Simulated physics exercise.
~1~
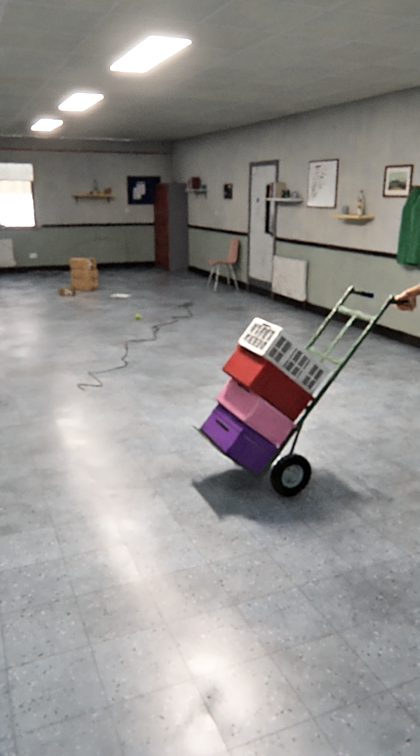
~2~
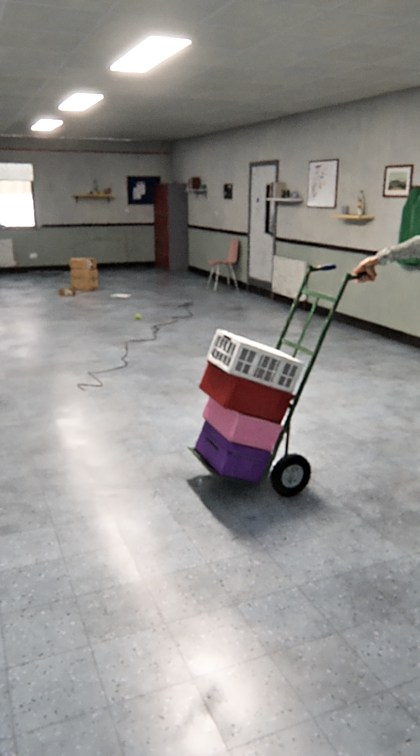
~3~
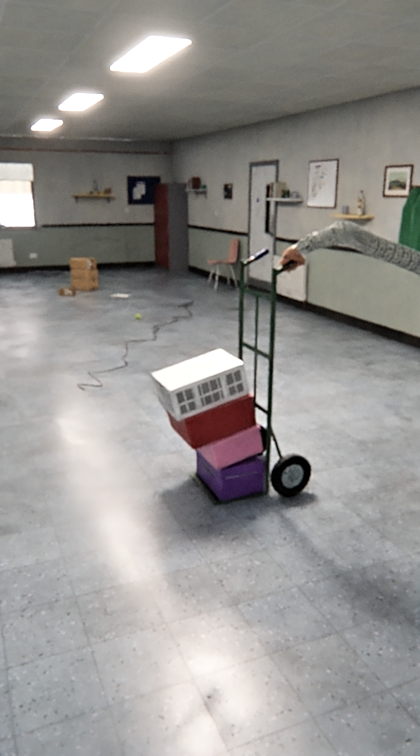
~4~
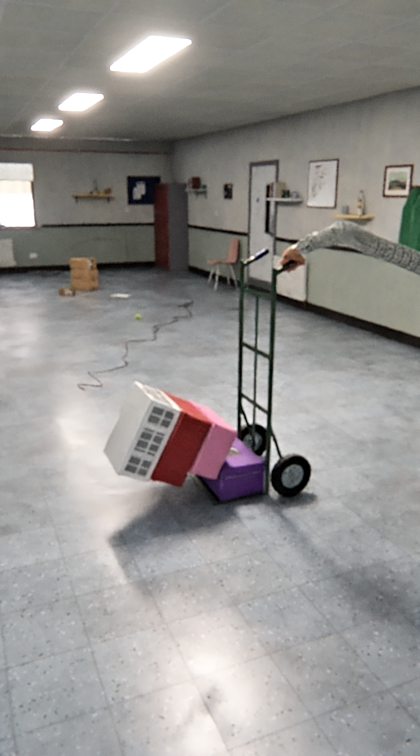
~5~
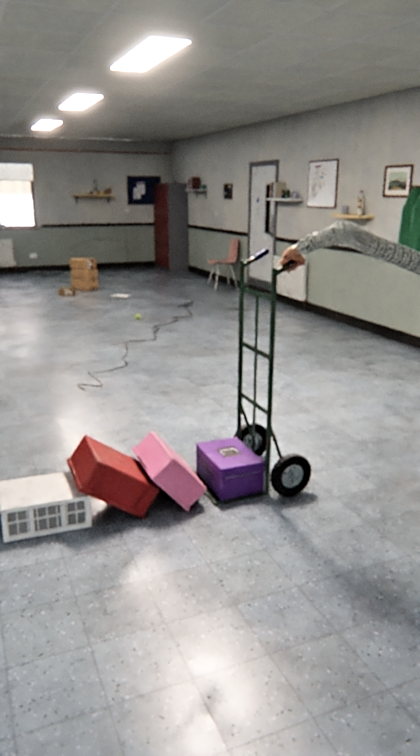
At first, a green sack truck leans back toward the right in a large tiled room, a hand on its handle and four boxes stacked on its plate. The purple toolbox sits at the bottom, below a pink tote, a red tote and a white crate. The hand swings the truck forward until it stands upright, and the upper boxes begin tipping left. They pitch over together, pivoting off the toolbox. The white crate lands farthest left, with the red and pink totes leaning in a row beside it, while the purple toolbox stays on the plate.
